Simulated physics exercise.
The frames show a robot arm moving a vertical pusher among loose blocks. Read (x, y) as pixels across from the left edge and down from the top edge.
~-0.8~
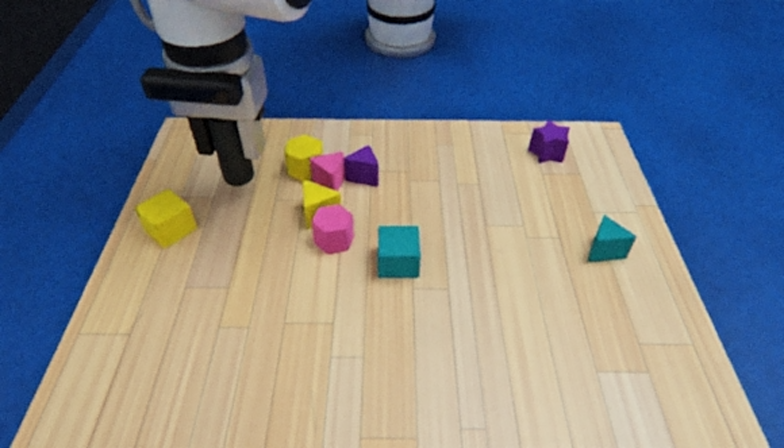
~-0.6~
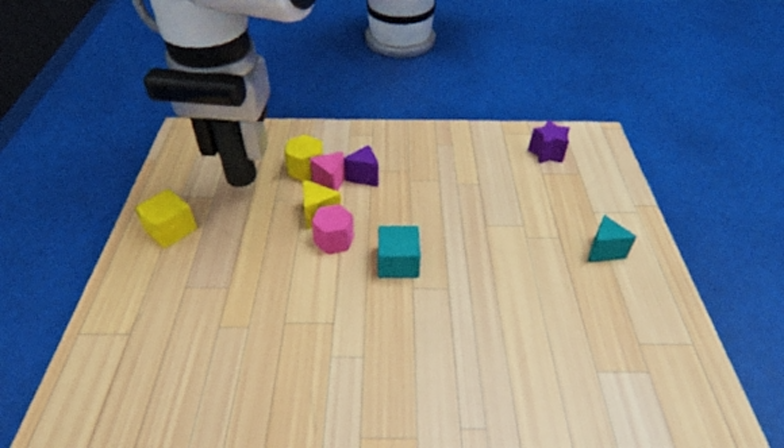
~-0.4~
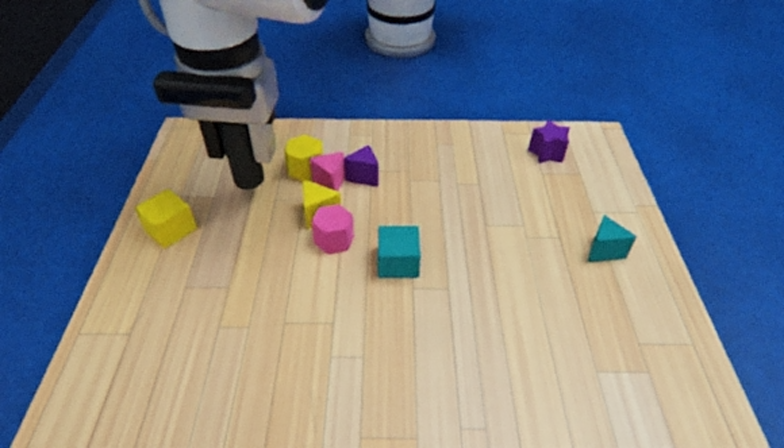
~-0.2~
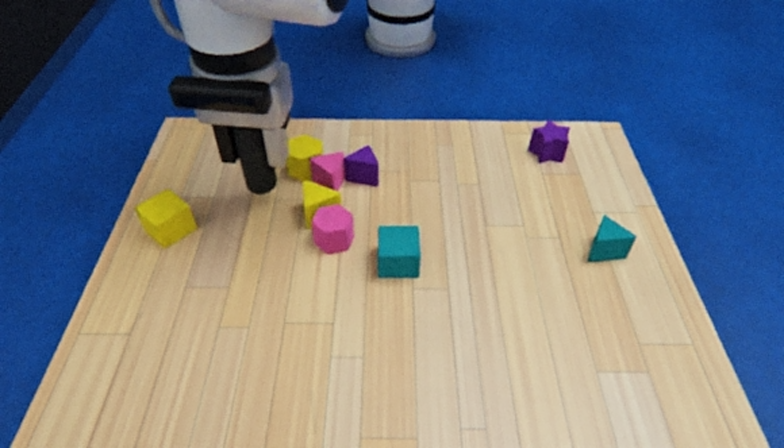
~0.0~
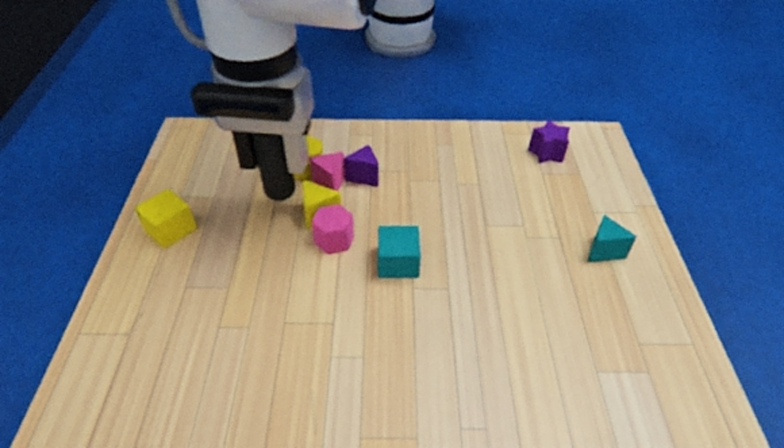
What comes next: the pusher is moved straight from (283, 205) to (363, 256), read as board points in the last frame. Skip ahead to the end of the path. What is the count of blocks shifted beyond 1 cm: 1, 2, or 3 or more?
I expect three or more blocks to be moved by more than 1 cm.
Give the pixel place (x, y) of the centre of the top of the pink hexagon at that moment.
I think it will end close to (376, 260).
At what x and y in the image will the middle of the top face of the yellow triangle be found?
It will end up at (357, 201).
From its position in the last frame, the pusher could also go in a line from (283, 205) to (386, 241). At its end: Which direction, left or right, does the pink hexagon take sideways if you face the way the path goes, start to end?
It goes toward the right-hand side.
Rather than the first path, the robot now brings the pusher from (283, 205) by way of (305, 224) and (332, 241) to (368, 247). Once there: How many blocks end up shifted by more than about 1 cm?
Three or more move.
What follows on the original path. One third of the way, pusher at (307, 207); yellow triangle at (337, 195), turned 15° clockwise.
Two thirds of the way, pusher at (334, 224); yellow triangle at (355, 200), turned 30° anticlockwise; pink hexagon at (357, 237), turned 15° clockwise.
At the end, pusher at (363, 242); yellow hexagon in place; yellow triangle at (357, 201), turned 40° anticlockwise; pink hexagon at (376, 260), turned 45° clockwise; turquoise square at (415, 245), turned 20° anticlockwise.
